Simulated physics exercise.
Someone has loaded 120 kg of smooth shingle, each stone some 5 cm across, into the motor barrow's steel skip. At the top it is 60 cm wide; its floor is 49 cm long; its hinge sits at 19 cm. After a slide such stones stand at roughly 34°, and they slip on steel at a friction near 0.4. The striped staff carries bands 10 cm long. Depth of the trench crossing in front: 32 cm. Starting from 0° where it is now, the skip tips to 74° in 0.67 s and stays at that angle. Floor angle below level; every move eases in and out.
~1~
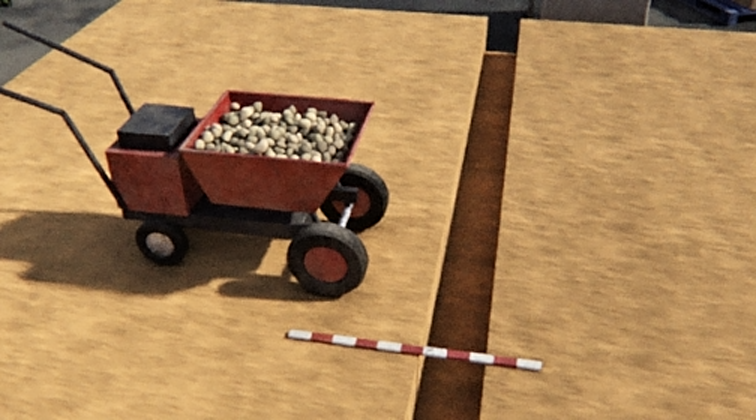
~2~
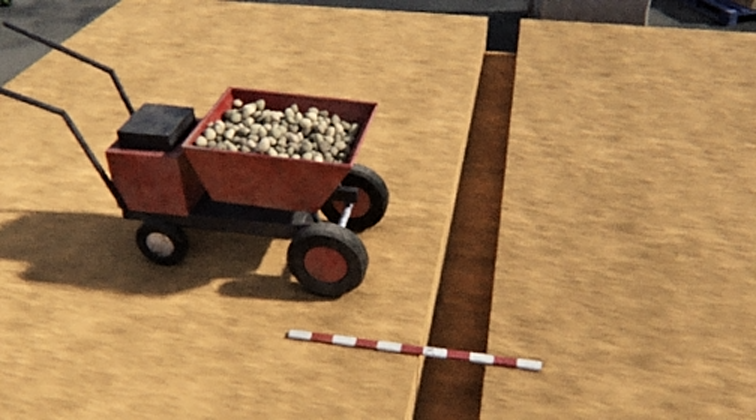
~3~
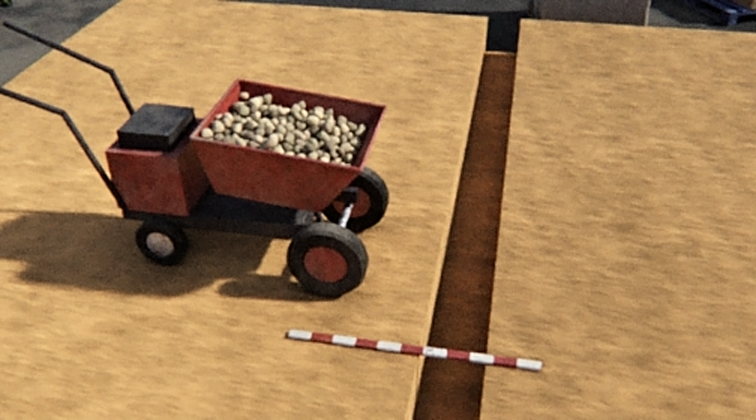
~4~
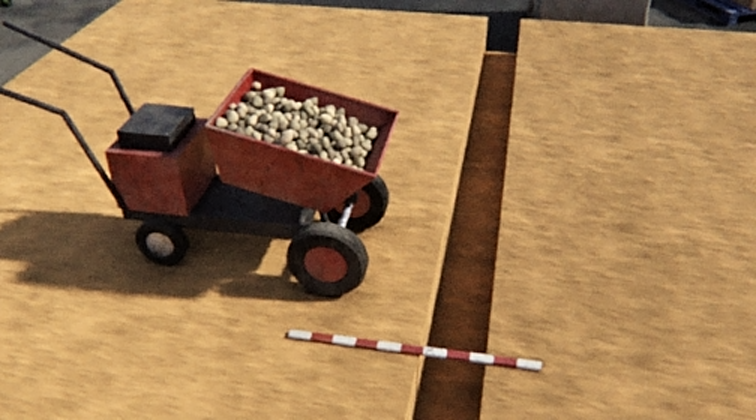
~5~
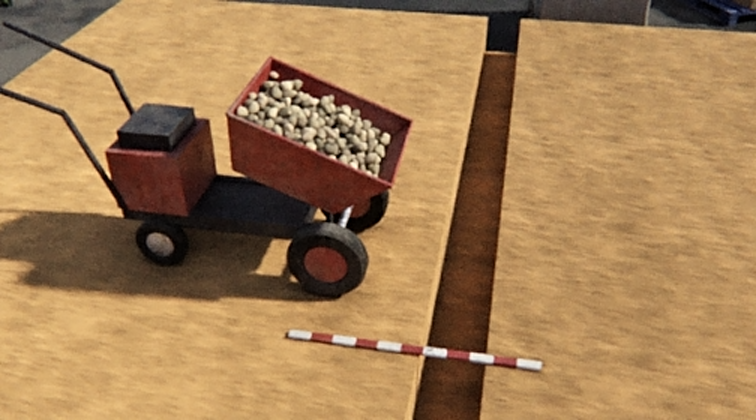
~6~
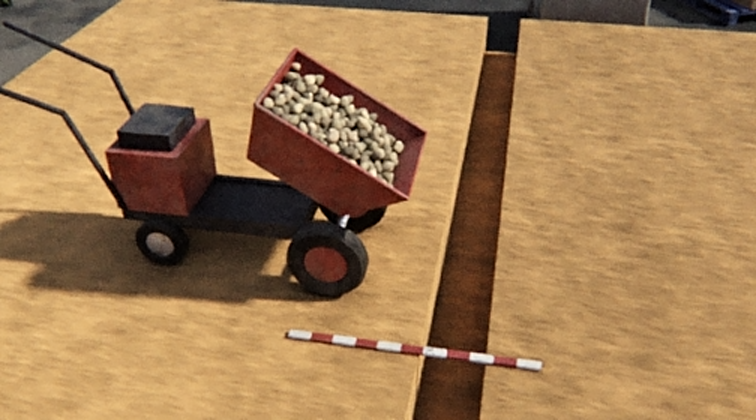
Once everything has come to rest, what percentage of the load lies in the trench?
45 %.
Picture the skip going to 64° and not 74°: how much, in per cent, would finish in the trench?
In that case near 40 per cent.
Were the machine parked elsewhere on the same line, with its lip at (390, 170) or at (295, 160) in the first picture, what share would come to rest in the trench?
First place roughly 15%, second roughly 85%.
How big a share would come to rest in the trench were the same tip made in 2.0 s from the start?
With that change, it comes to around 70 per cent.
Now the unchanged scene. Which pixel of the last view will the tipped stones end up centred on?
I'd point to around (513, 276).
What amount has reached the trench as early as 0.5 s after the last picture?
By then, around 15 percent.
Then, 0.2 s after the last picture the floor is at 62°, 100 % in the skip; the foremost stones are at (439, 214).
Then, 0.5 s after the last picture the floor is at 74°, 59 % in the skip, 16 % in the trench, 25 % past the trench; the foremost stones are at (544, 282).
Then, 0.8 s after the last picture the floor is at 74°, 16 % in the skip, 29 % in the trench, 55 % past the trench; the foremost stones are at (745, 299).
Then, 2.8 s after the last picture the floor is at 74°, 0 % in the skip, 45 % in the trench, 55 % past the trench; the foremost stones are past the picture's edge.
